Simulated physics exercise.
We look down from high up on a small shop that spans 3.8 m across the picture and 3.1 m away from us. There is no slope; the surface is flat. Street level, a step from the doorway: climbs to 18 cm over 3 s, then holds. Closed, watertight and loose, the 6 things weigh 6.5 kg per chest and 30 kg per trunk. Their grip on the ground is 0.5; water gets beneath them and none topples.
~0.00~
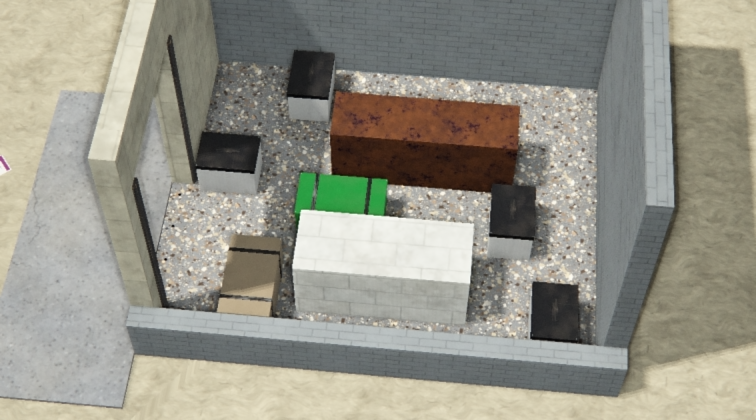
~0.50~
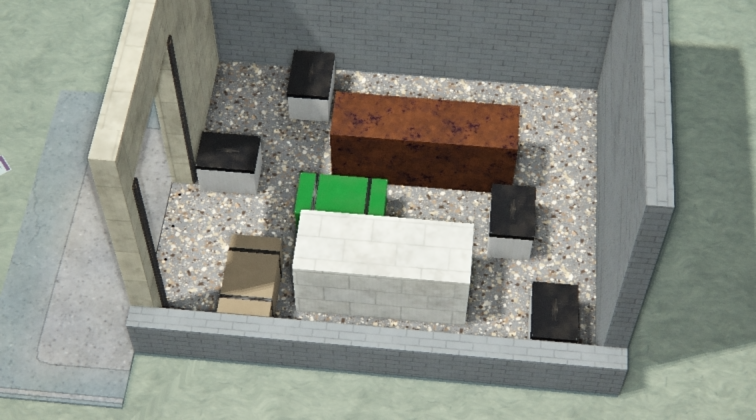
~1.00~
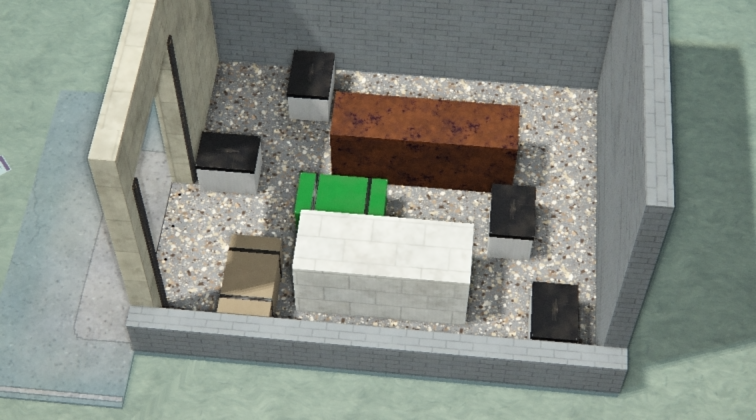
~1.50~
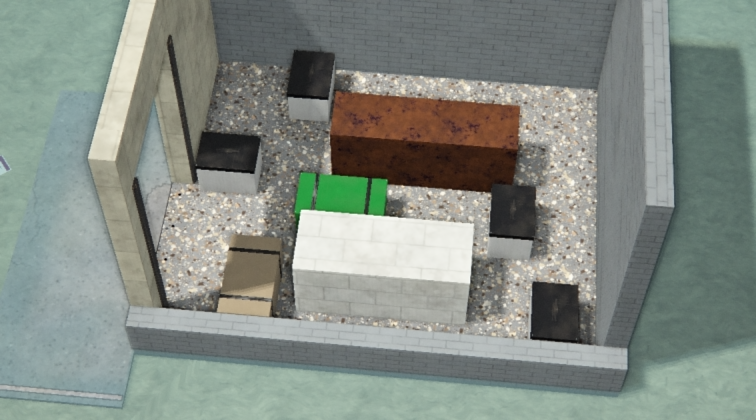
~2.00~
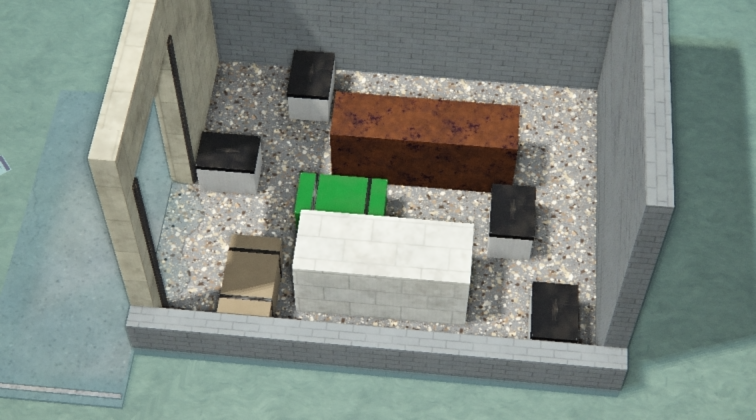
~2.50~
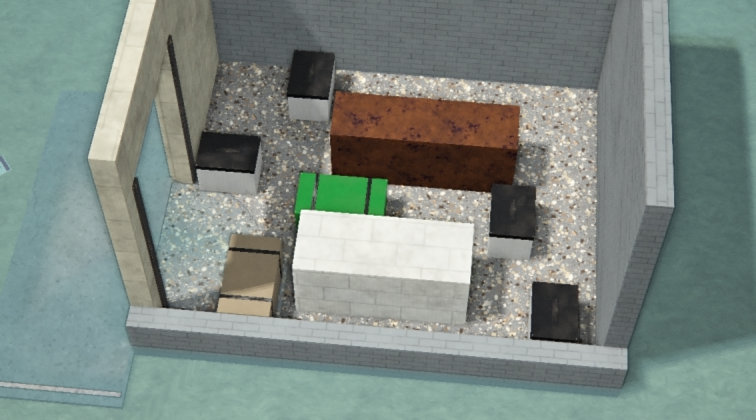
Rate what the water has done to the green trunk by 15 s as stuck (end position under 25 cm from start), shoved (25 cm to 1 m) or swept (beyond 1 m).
The green trunk is swept.
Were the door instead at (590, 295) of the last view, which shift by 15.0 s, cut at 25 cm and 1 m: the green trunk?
By then the green trunk has been carried a long way.
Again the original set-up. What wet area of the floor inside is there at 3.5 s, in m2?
2.0 m2.
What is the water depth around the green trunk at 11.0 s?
Around 14 cm.
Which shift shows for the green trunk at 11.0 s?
It is about 200 cm out of place by then.
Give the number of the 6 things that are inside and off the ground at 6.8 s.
It comes to 4.
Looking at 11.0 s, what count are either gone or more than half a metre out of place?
By then 3.
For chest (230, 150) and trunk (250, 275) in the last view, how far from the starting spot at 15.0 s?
Net displacement, in order: 50 cm; 100 cm.
After 3.5 s the green trunk is near (341, 196), 0.0 m from its start, aground; 0 afloat.
After 6.8 s the green trunk is near (509, 217), 1.5 m from its start, aground; 4 afloat.
After 11.0 s the green trunk is near (544, 261), 1.9 m from its start, afloat; 6 afloat.
After 15.0 s the green trunk is near (569, 246), 2.1 m from its start, afloat; 6 afloat.
